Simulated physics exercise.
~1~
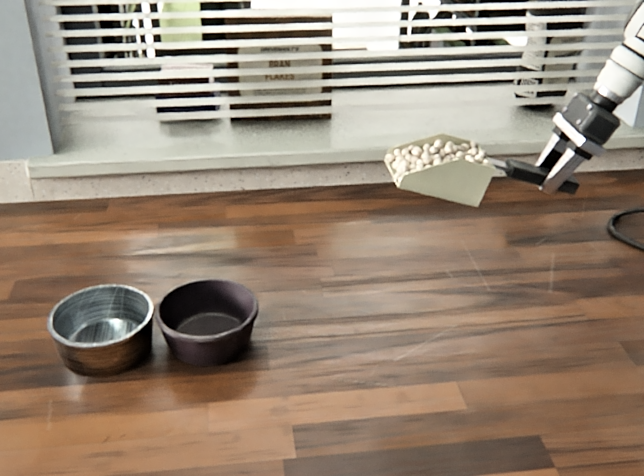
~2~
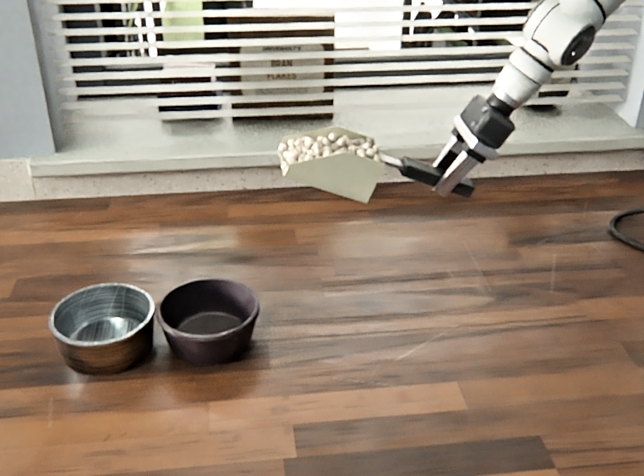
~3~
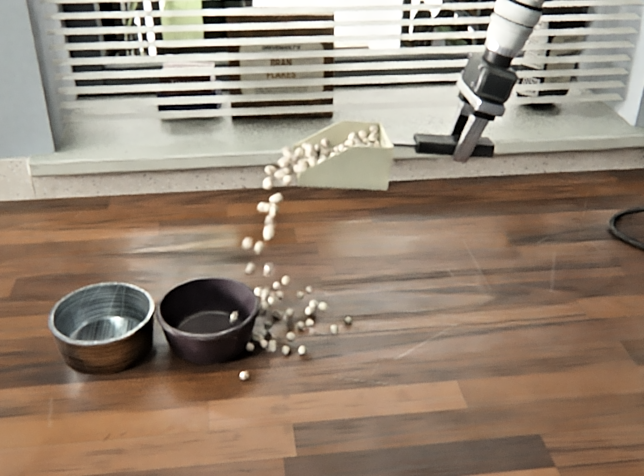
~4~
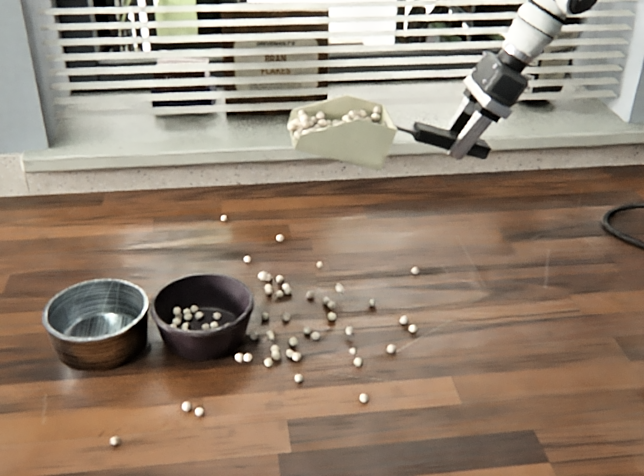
We see a robot arm carry a scoop of small pale beads leftward above a wooden table toward two bowls, then tip it, spilling some. A few beads land in the right-hand bowl and many scatter around it, while the scoop levels, still holding plenty, and the left bowl stays empty.
